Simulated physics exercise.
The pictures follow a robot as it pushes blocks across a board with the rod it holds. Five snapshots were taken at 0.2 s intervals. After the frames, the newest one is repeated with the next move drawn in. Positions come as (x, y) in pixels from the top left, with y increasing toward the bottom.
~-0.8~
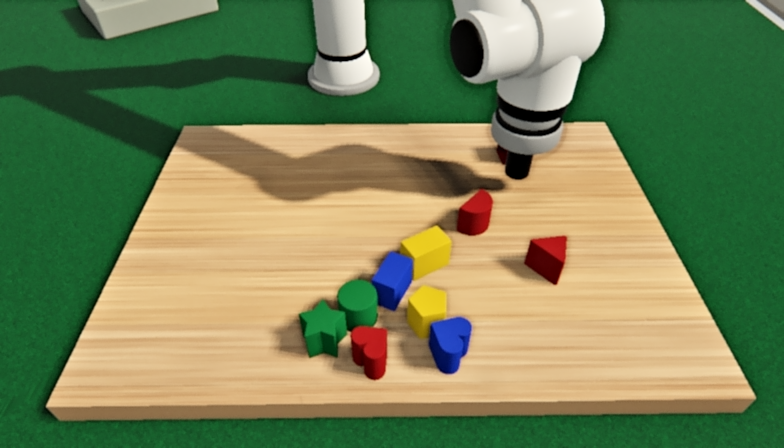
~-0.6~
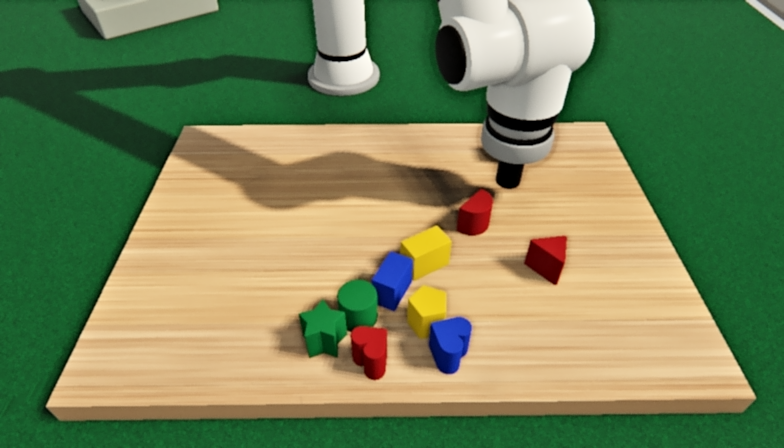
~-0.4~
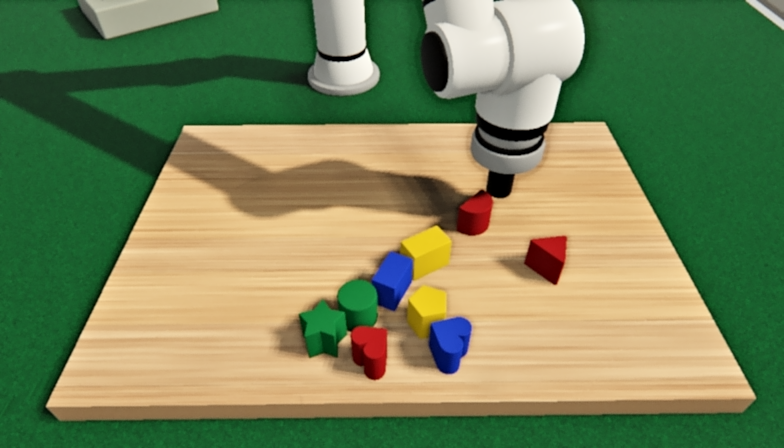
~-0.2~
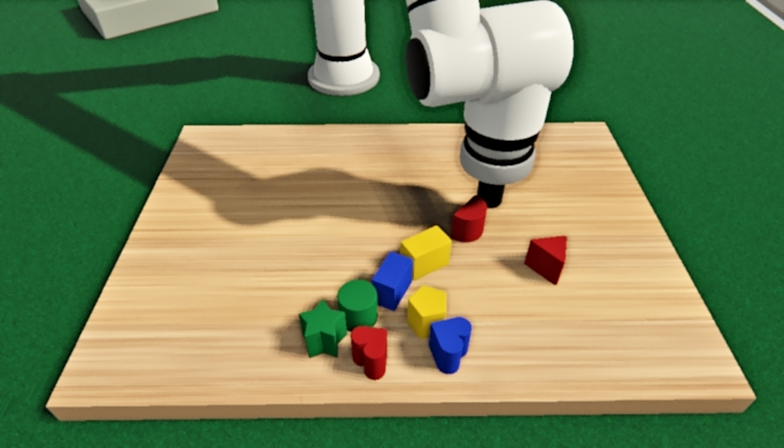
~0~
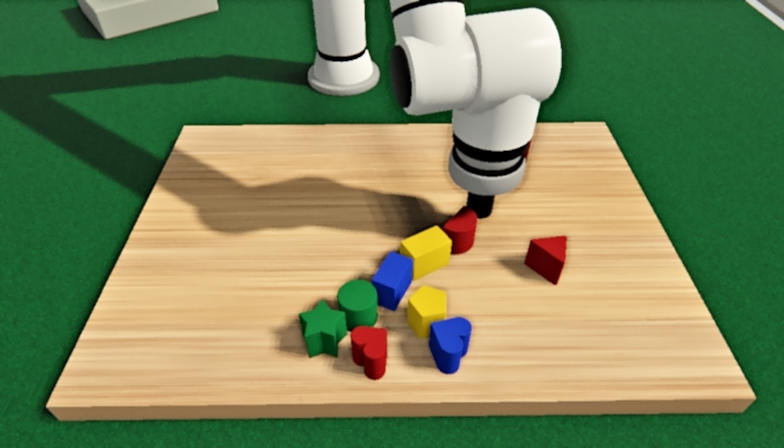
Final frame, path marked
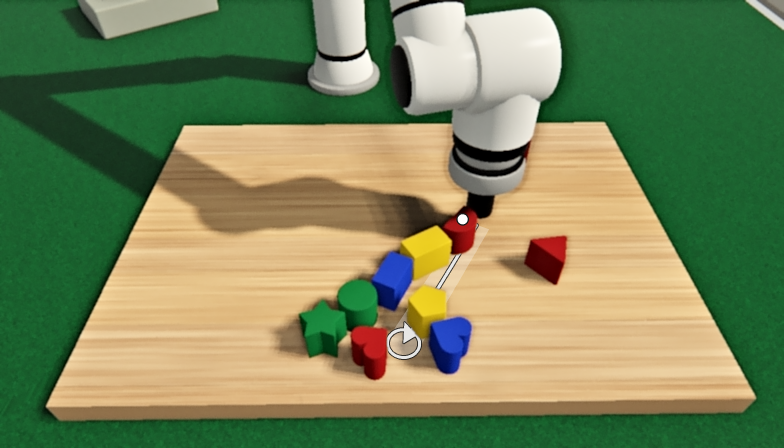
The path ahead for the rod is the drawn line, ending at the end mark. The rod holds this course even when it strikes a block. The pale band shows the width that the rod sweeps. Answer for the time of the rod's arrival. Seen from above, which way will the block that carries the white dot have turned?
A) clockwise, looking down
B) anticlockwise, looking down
Answer: A.
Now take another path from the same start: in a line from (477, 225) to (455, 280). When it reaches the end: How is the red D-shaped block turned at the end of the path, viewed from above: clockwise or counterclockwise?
From overhead, the rotation is clockwise.
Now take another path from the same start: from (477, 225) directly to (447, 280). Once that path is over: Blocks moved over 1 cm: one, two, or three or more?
It's going to be three or more.
The line goes from (477, 225) to (404, 343); the dot is on the red D-shaped block.
On the path given first. One third of the way, rod (457, 246); green star block (300, 337); yellow rectangular block (384, 257), turned 25° anticlockwise; red D-shaped block (423, 243), turned 50° clockwise.
Two thirds of the way, rod (433, 285); green star block (299, 339); yellow rectangular block (374, 253), turned 40° anticlockwise; red D-shaped block (408, 250).
At the end, rod (404, 330); green star block (299, 339); red heart-shaped block unmoved; yellow rectangular block (374, 253), turned 40° anticlockwise; yellow pentagonal block (410, 351), turned 40° anticlockwise; blue heart-shaped block (451, 350), turned 55° anticlockwise; red D-shaped block (408, 250), turned 130° clockwise.
